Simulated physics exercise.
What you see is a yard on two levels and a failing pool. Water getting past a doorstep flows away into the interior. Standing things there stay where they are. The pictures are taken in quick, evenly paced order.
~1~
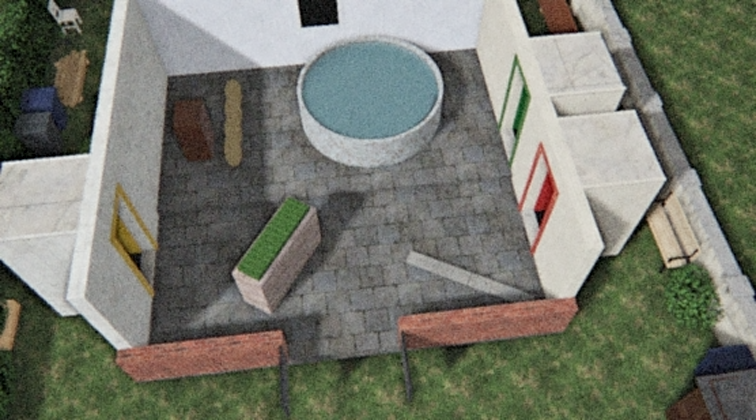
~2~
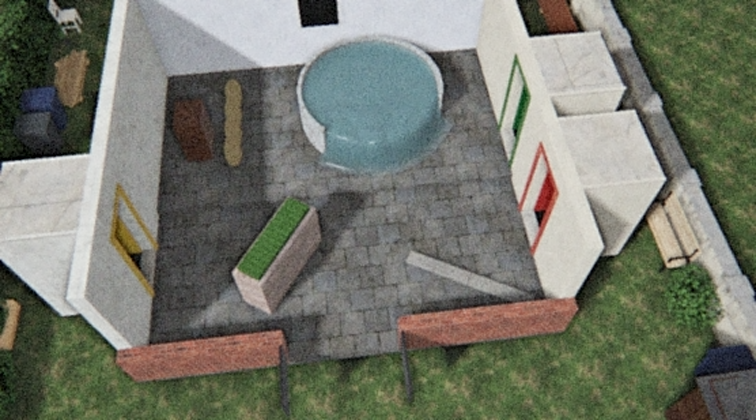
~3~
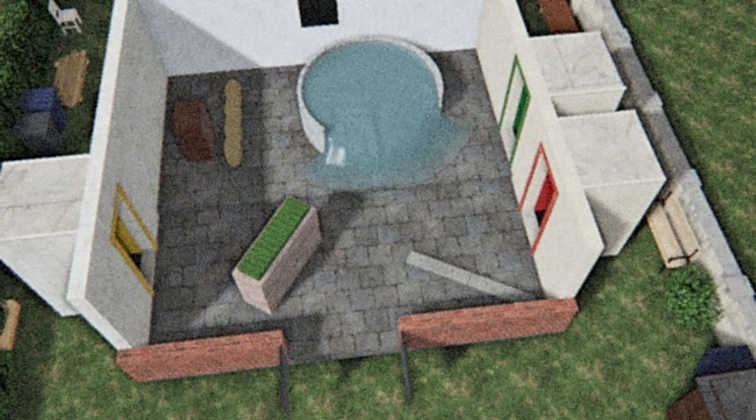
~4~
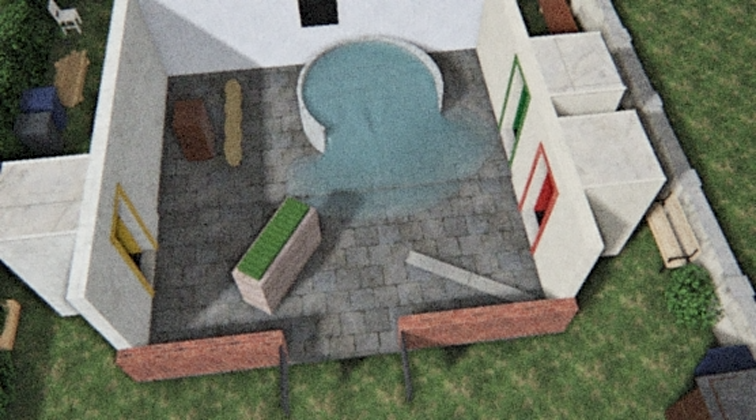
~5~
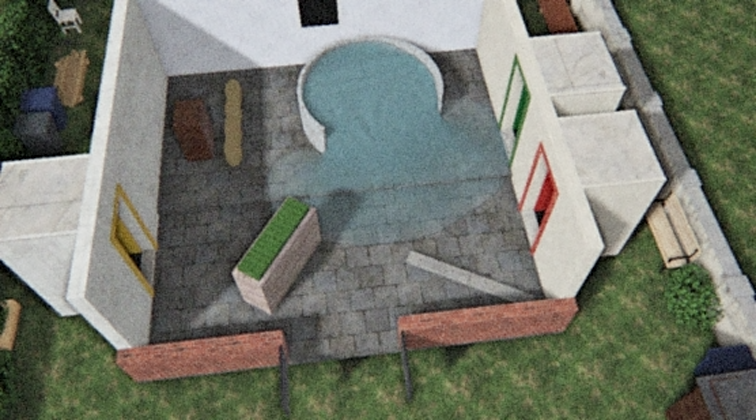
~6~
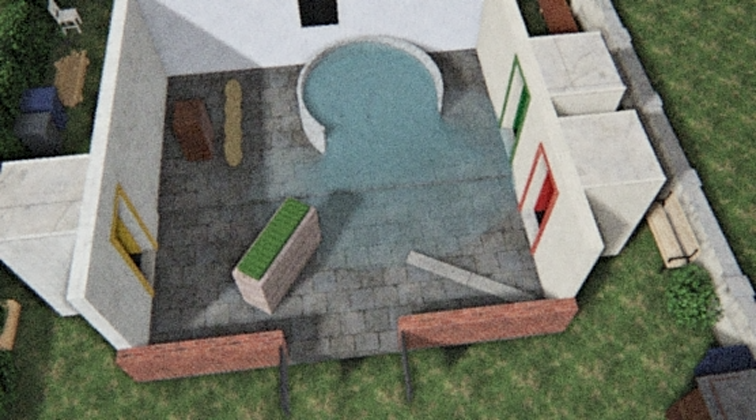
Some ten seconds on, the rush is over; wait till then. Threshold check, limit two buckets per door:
Green door over; yellow door over; red door over.
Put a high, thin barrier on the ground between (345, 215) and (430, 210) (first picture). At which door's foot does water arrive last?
The one in yellow.
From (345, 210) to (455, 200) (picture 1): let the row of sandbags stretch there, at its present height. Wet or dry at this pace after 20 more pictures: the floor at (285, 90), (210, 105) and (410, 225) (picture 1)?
Point by point: No flooding; no flooding; inundated.
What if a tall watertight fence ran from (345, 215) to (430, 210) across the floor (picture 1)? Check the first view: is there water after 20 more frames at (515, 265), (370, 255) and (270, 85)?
Lab note - point 1: Inundated; point 2: Inundated; point 3: Parched.
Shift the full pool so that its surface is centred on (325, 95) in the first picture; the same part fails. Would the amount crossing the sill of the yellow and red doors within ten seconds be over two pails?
In short: Yellow overshoots the limit; red overshoots the limit.
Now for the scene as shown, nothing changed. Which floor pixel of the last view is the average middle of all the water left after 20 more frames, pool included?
At roughly (404, 218).
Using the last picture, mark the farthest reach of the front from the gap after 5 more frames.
The wet edge reaches furthest near (201, 301).
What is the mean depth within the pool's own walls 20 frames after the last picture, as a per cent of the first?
Estimate: Close to 20 %.
A moment on, water covers 55 % of the floor; the green door over two buckets in, the yellow door not reached, the red door under two buckets in.
Next, water covers 65 % of the floor; the green door far over two buckets in, the yellow door wet at the sill, nothing in, the red door over two buckets in.
Then, water covers 60 % of the floor; the green door far over two buckets in, the yellow door under two buckets in, the red door far over two buckets in.
Later, water covers 70 % of the floor; the green door far over two buckets in, the yellow door under two buckets in, the red door far over two buckets in.
In the end, water covers 70 % of the floor; the green door far over two buckets in, the yellow door over two buckets in, the red door far over two buckets in.
